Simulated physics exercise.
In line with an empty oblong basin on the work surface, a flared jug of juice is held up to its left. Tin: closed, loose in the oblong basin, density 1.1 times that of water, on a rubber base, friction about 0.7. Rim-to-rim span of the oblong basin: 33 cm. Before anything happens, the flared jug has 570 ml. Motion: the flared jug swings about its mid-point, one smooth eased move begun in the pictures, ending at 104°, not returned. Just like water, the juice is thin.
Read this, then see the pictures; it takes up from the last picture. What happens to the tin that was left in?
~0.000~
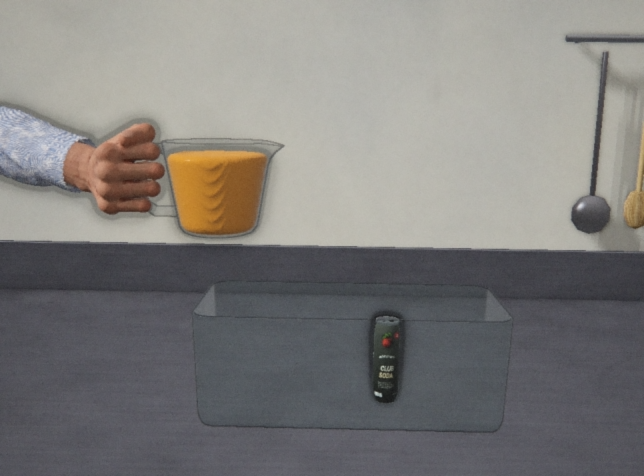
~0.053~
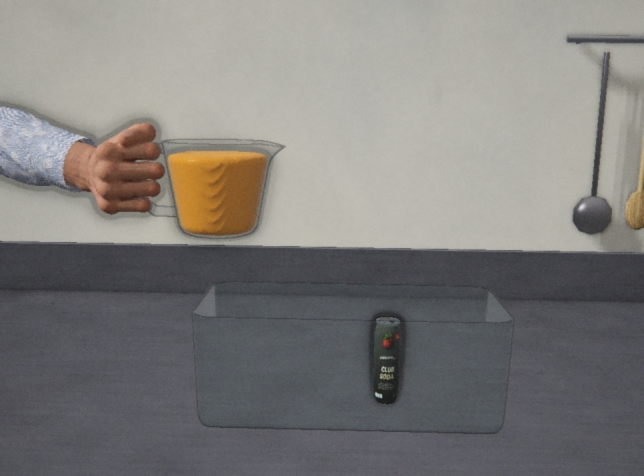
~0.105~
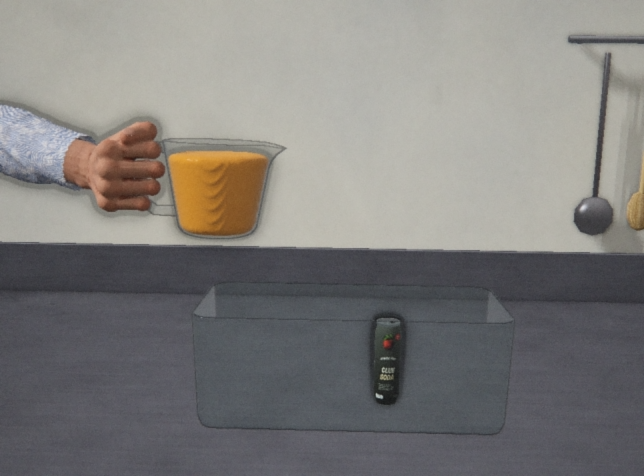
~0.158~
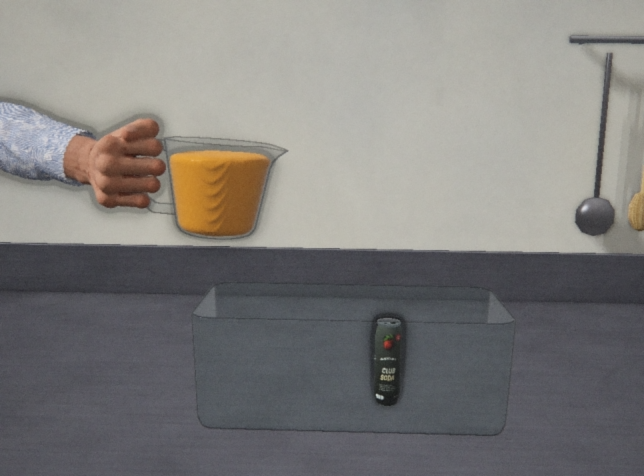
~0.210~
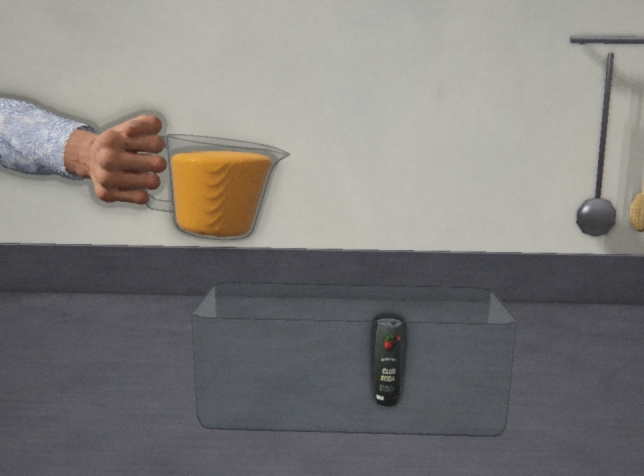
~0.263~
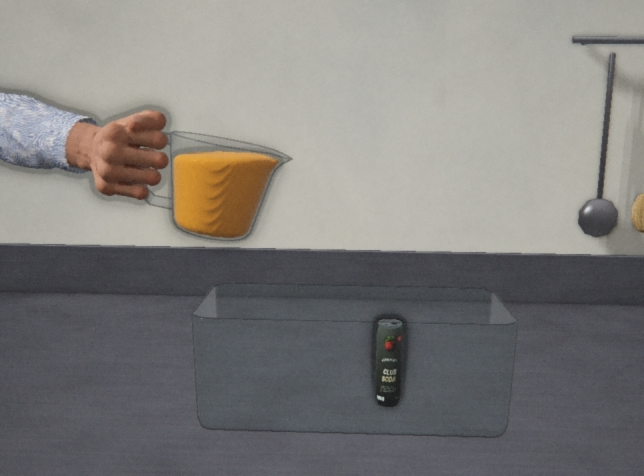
It stays on its base.
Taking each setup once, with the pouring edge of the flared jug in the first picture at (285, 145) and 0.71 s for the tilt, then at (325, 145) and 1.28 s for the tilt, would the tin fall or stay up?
Trial 1 - tin stays standing; trial 2 - tin tips.
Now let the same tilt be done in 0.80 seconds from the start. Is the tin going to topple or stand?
Then it holds its balance.
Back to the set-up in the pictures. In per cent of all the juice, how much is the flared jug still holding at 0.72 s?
Around 68 in a hundred.
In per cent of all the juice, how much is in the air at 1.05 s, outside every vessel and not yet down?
Close to 12 in every hundred parts.
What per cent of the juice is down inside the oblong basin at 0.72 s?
Near 12 in a hundred.
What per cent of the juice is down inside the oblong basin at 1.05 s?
It works out near 76 per cent.
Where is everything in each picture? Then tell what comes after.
In the first picture, it leans 0°; its right rim is at (285, 144); the juice meets the walls at (171, 154) and (269, 156); the oblong basin's rim runs from (203, 298) to (500, 304); the tin's top is at (387, 324).
In the second picture, it leans 0°; its right rim is at (286, 145); the juice meets the walls at (171, 155) and (269, 156).
In the third picture, it leans 2°; its right rim is at (287, 147); the juice meets the walls at (171, 155) and (270, 158).
In the fourth picture, it leans 4°; its right rim is at (288, 149); the juice meets the walls at (173, 155) and (272, 159).
In the fifth picture, it leans 7°; its right rim is at (290, 153); the juice meets the walls at (174, 155) and (275, 159).
In the sixth picture, it leans 10°; its right rim is at (293, 158); the juice meets the walls at (176, 156) and (280, 160).
Then, 0.72 s in, the tilt is 62° and 68 per cent is still to pour; the tin stands where it began.
Then, 1.05 s in, the tilt is 96° and 12 per cent is still to pour; the tin stands where it began.
Then, 1.40 s in, the tilt is 104° and 0 per cent is still to pour; the tin stands where it began.
Then, 1.78 s in, the tilt is 104° and 0 per cent is still to pour; the tin stands where it began.
Finally, the tin stands where it began.
